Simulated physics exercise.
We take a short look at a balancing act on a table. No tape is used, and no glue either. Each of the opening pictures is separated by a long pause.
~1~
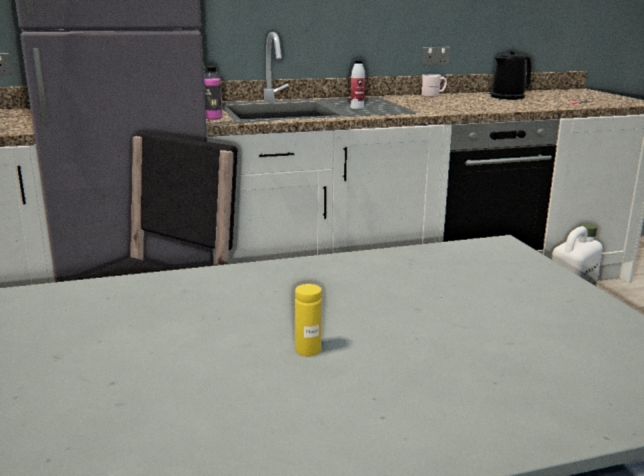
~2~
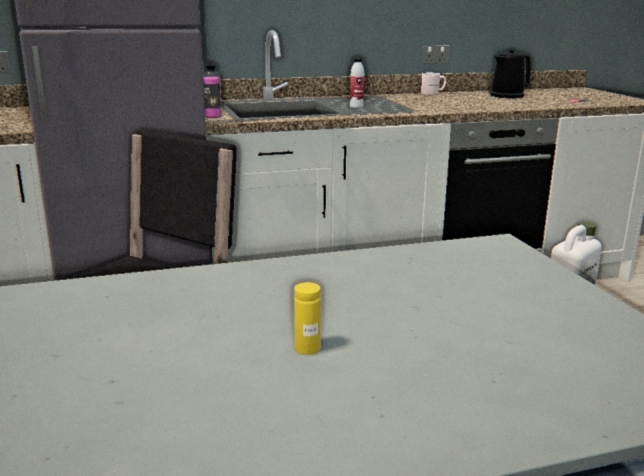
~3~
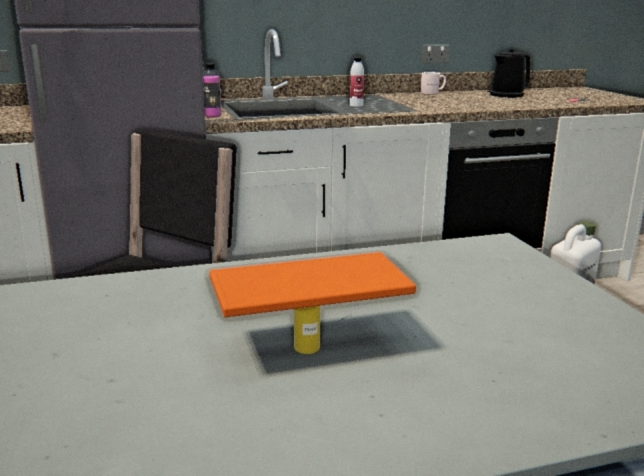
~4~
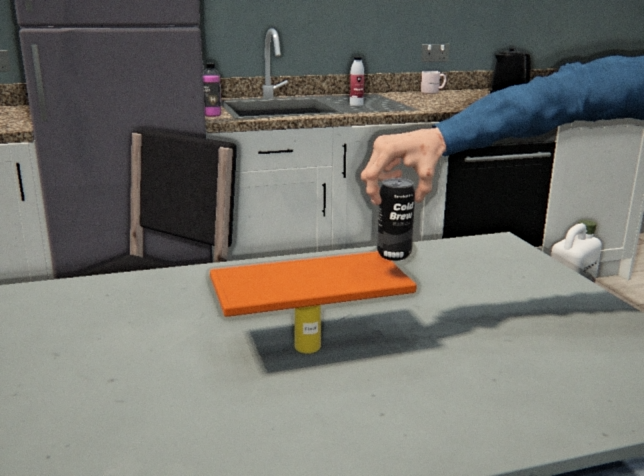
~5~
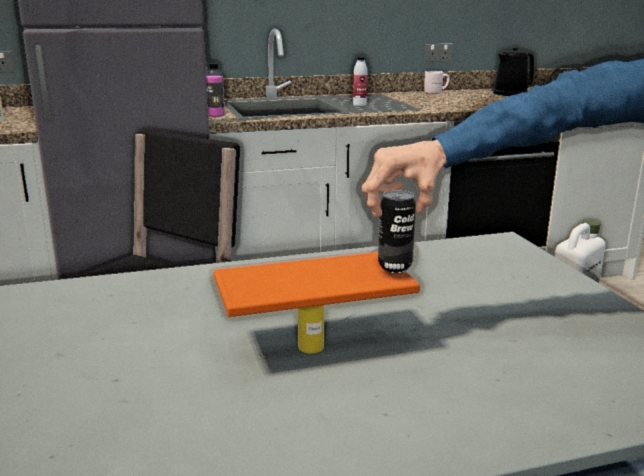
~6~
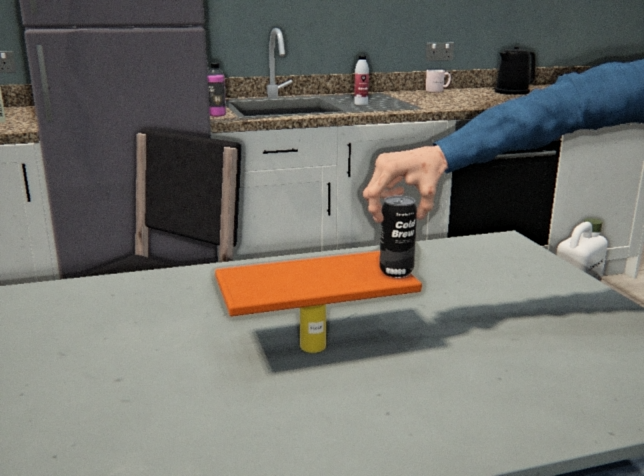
A hand in a blue sleeve reaches in from the right and lowers a black can onto the right end of an orange board, still gripping it, while the view shifts very slightly. Before this, the board appears across the top of a small yellow bottle standing alone on a grey table. The kitchen, seen from slightly above the table, has a dark chair and fridge at left and white cupboards behind.
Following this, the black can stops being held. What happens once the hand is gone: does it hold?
It will not stand firm.
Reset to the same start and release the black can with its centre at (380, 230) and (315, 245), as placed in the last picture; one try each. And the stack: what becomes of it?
The first time it tumbles down, but the second time it stays in place.
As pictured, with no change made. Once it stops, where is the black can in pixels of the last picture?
About (436, 310).
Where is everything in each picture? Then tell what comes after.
In the first picture, the last thing is not in view yet.
In the second picture, the last thing is not in view yet.
In the third picture, the last thing is not in view yet; orange lid (310, 281).
In the fourth picture, on its way; black can (396, 220); orange lid (311, 281).
In the fifth picture, on its way; black can (397, 232); orange lid (314, 281).
In the sixth picture, set down, still held; black can (398, 237); orange lid (316, 280).
Then, 0.40 s later than the last frame, black can now fallen; orange lid tilted by 31°.
Then, 0.60 s later than the last frame, orange lid tilted by 54°.
Then, 0.80 s later than the last frame, orange lid tilted by 41°.
When it is over, fallen, black can; lying over in the stack, orange lid; yellow shaker as before. End places, in pixels of the last picture, black can near (436, 310). The stack comes apart.
